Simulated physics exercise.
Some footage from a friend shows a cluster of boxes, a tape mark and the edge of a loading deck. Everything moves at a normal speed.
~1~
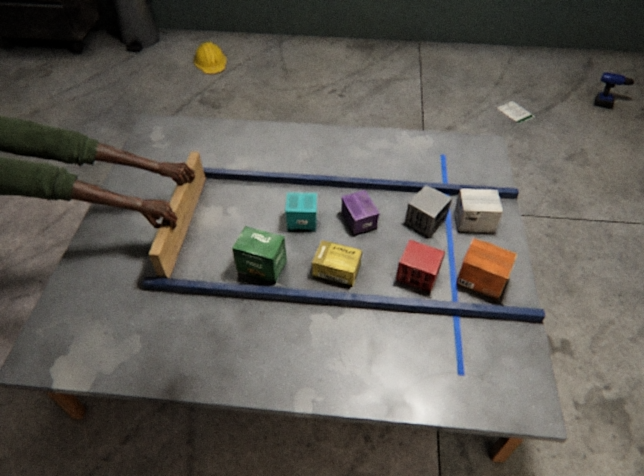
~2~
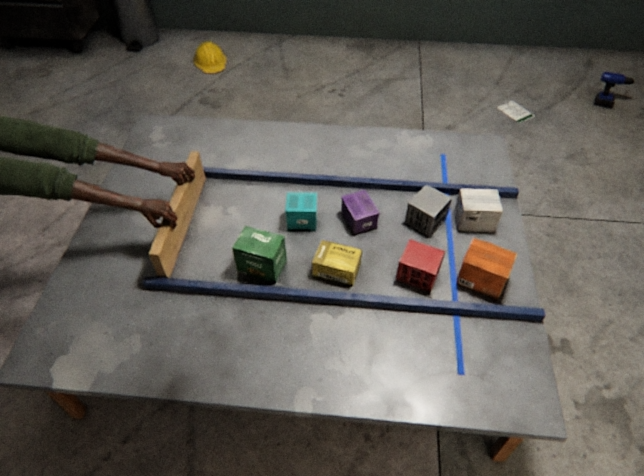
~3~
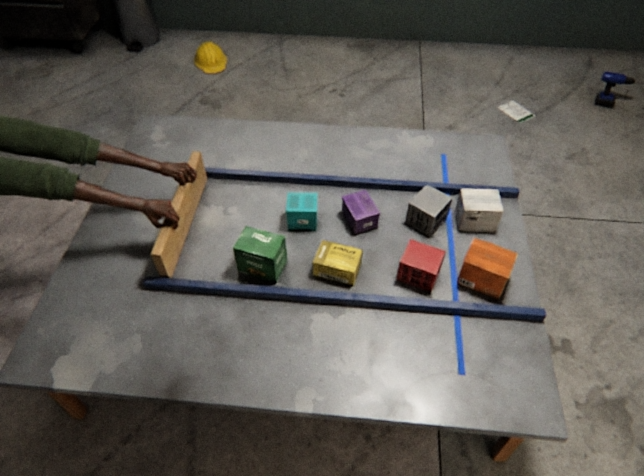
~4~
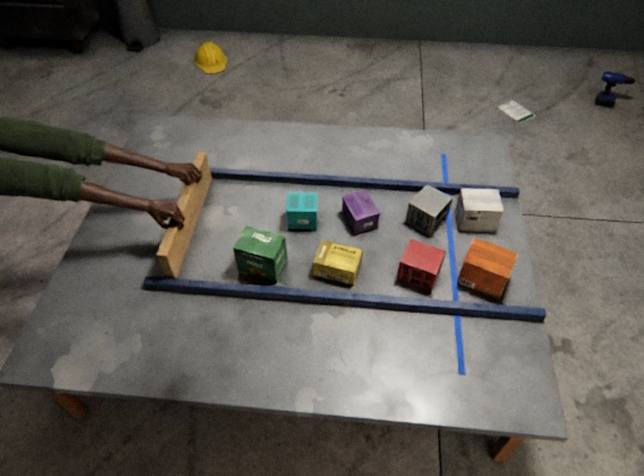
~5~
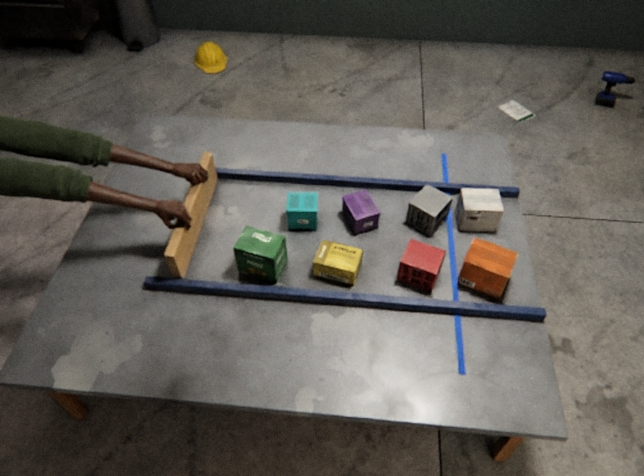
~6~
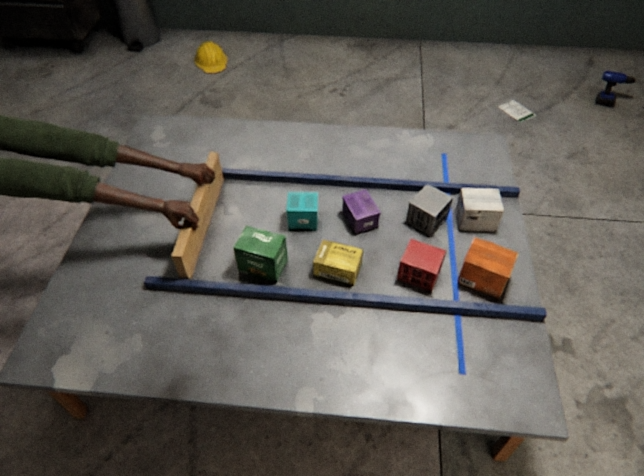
Two hands in green sleeves held a wooden plank upright on a grey table, then slid it slightly to the right between two blue rails, while the eight colourful boxes ahead stayed still.
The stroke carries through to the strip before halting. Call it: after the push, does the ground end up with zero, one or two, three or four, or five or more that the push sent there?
The ground ends up with three or four.
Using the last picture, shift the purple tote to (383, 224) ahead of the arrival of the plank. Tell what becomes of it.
Outcome for the purple tote: It ends up still on.
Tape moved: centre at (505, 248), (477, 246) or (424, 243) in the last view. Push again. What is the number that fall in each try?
6, 5, 2.
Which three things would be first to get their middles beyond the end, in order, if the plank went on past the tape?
The order is the orange box, the white box, the red crate.
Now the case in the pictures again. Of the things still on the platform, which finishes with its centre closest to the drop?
The grey crate.
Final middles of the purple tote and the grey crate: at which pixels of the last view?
Looks like one lands around (496, 220), and the other around (524, 214).
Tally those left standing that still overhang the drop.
It comes to 2.
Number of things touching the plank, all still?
The count comes out at 2.
Soon after, none off yet; orange box at rest near (487, 268); white box at rest near (479, 210); grey crate at rest near (429, 210).
After that, none off yet; orange box moving near (489, 268); white box at rest near (479, 210); grey crate at rest near (429, 210).
And then, none off yet; orange box tilting a little near (556, 270); white box displaced about its own width near (511, 210); grey crate displaced about its own width near (477, 210).
In the end, the number that fall off is three or four; gone, red crate, white box and orange box.
